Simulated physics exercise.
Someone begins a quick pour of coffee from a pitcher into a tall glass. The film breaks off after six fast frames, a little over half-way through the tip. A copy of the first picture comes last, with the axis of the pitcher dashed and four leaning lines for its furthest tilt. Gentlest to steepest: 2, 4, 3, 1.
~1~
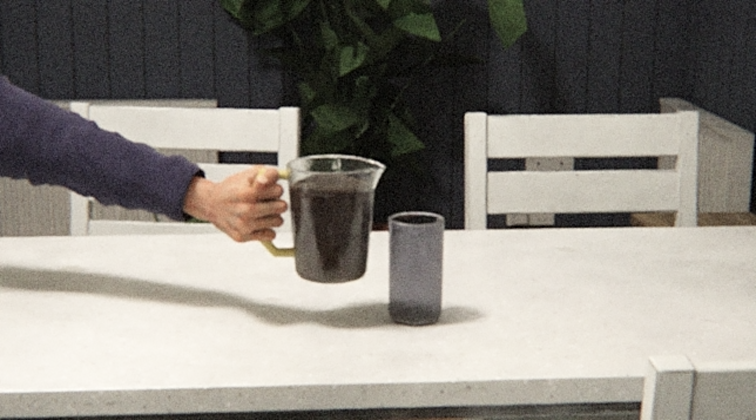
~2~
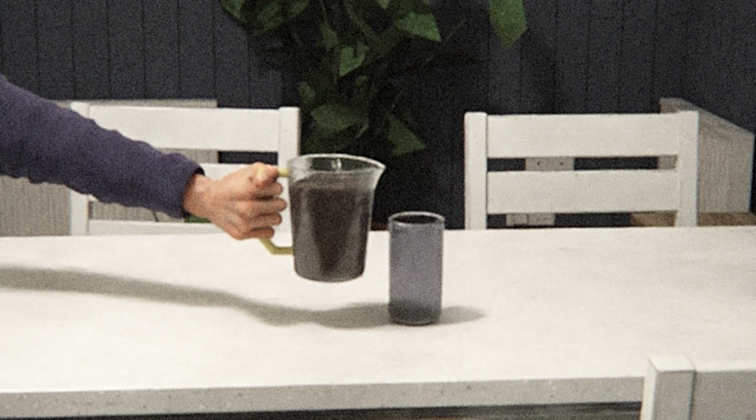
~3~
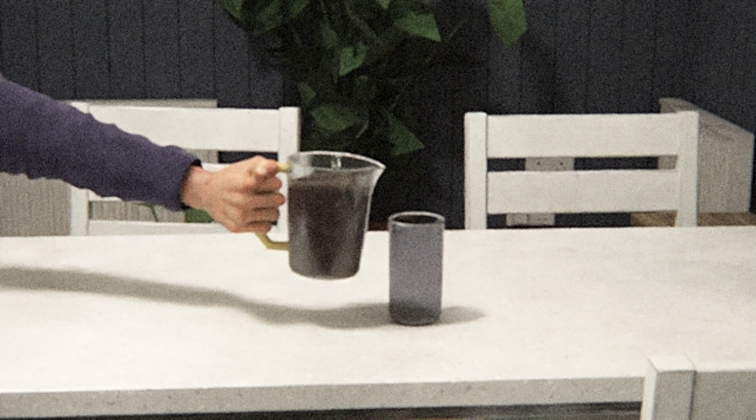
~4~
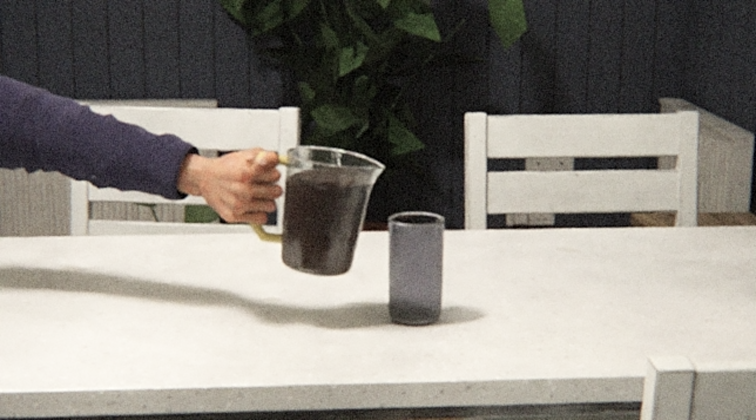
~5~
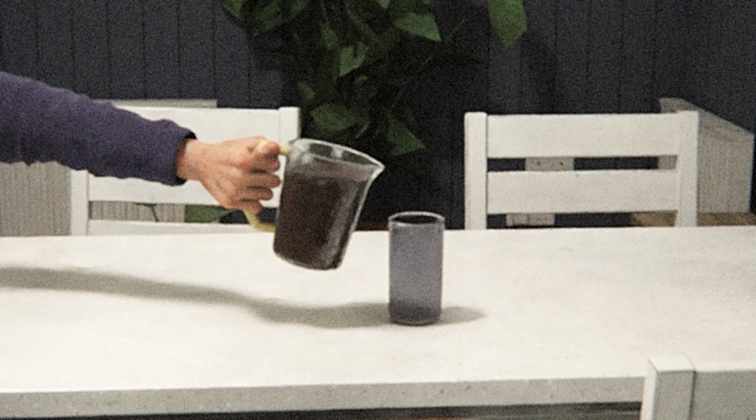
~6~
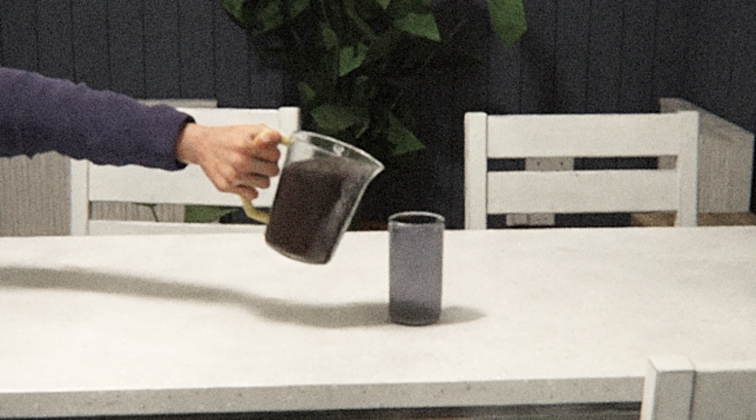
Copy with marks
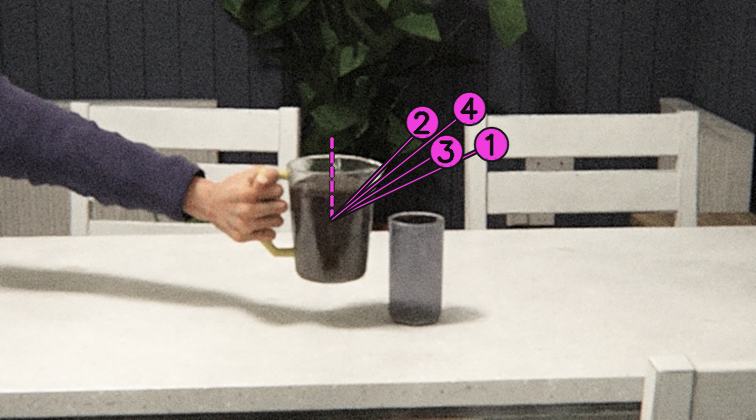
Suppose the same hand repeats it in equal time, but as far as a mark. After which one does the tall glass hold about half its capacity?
Go for 4.
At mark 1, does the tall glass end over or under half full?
Over.
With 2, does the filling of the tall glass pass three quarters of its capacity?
No, less.
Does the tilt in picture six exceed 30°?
No, it does not.
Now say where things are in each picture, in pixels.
In the first frame, upright, lip at (383, 167); rim of the tall glass round (417, 218); nothing has left yet.
In the second frame, upright, lip at (383, 167); nothing has left yet.
In the third frame, tipped about 4°, lip at (383, 167); nothing has left yet.
In the fourth frame, tipped about 8°, lip at (383, 166); nothing has left yet.
In the fifth frame, tipped about 14°, lip at (383, 166); nothing has left yet.
In the sixth frame, tipped about 20°, lip at (382, 166); nothing has left yet.
On the marked copy, 1 at (476, 151); 2 at (412, 136); 3 at (430, 158); 4 at (456, 119).
If 1 is chosen, the tall glass ends with about 86 % of what it can hold; 5 % of the coffee is spilt.
If 2 is chosen, the tall glass ends with about 33 % of what it can hold.
If 3 is chosen, the tall glass ends with about 71 % of what it can hold.
If 4 is chosen, the tall glass ends with about 50 % of what it can hold.
